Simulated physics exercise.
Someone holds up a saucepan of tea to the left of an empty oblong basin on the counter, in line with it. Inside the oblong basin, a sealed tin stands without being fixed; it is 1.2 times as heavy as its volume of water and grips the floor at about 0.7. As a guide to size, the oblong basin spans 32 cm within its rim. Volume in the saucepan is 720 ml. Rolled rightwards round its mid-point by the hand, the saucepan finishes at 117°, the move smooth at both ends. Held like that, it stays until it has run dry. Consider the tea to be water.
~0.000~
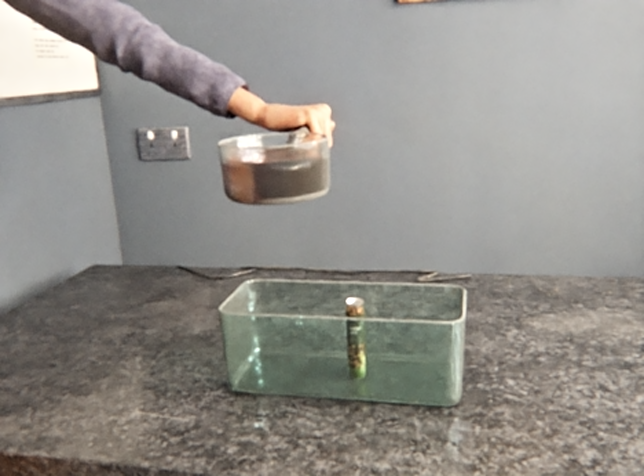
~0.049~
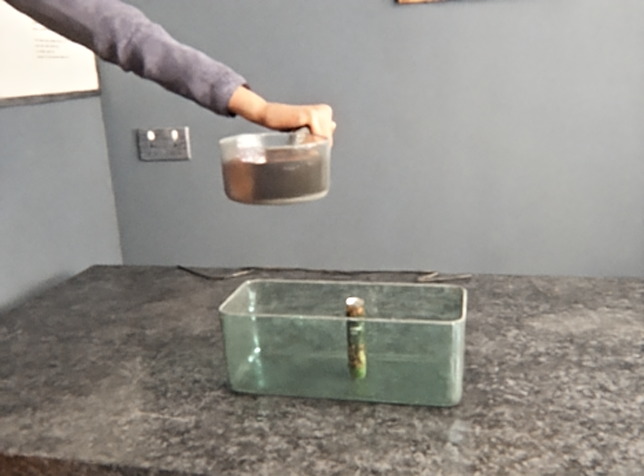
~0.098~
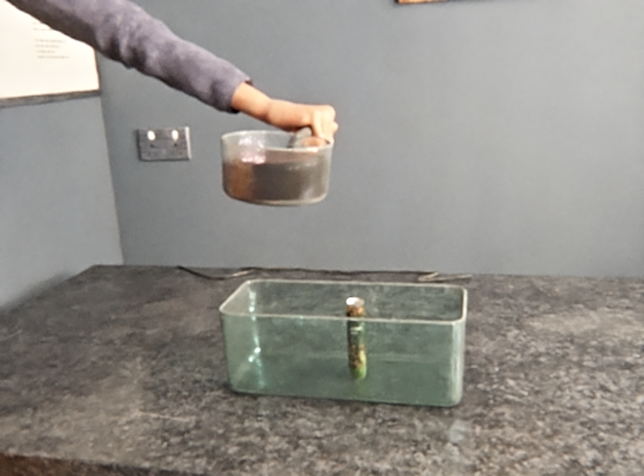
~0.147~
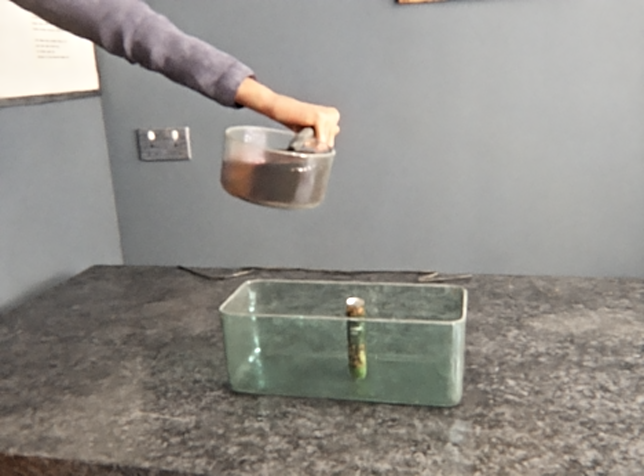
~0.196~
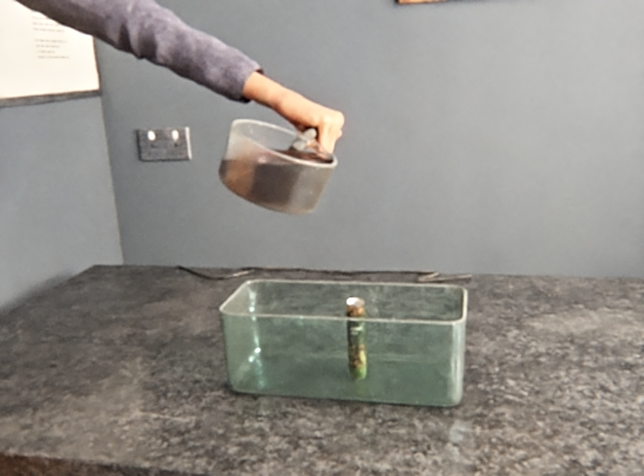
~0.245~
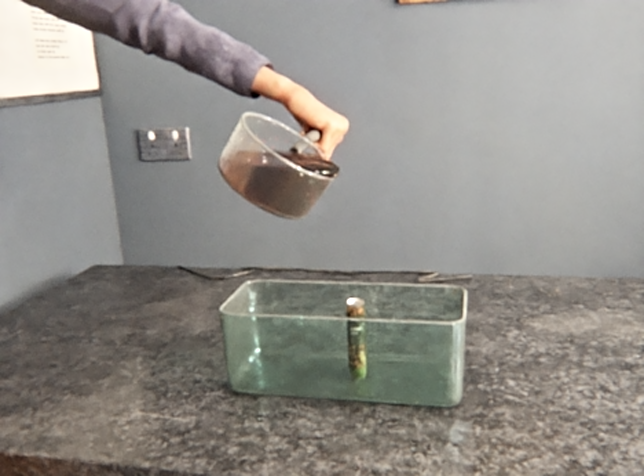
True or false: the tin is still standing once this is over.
True.
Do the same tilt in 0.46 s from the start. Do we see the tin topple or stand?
Well, the tin simply tips.
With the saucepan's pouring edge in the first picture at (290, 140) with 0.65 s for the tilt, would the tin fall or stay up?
It tumbles.
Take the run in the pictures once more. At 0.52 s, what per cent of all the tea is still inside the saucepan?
I reckon about 18 in a hundred is still held.
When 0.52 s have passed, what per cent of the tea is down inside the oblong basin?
Some 26 per cent.
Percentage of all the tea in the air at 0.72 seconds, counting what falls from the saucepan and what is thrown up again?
Roughly 10 %.
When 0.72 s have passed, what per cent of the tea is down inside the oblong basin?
I'd put it at roughly 88 per cent.
By 0.52 s the tilt is 105° and 19 per cent is still to pour; the tin stands where it began.
By 0.72 s the tilt is 117° and 2 per cent is still to pour; the tin stands where it began.
By 0.92 s the tilt is 117° and 0 per cent is still to pour; the tin stands where it began.
By 1.15 s the tilt is 117° and 0 per cent is still to pour; the tin stands where it began.
At rest the tin stands where it began.
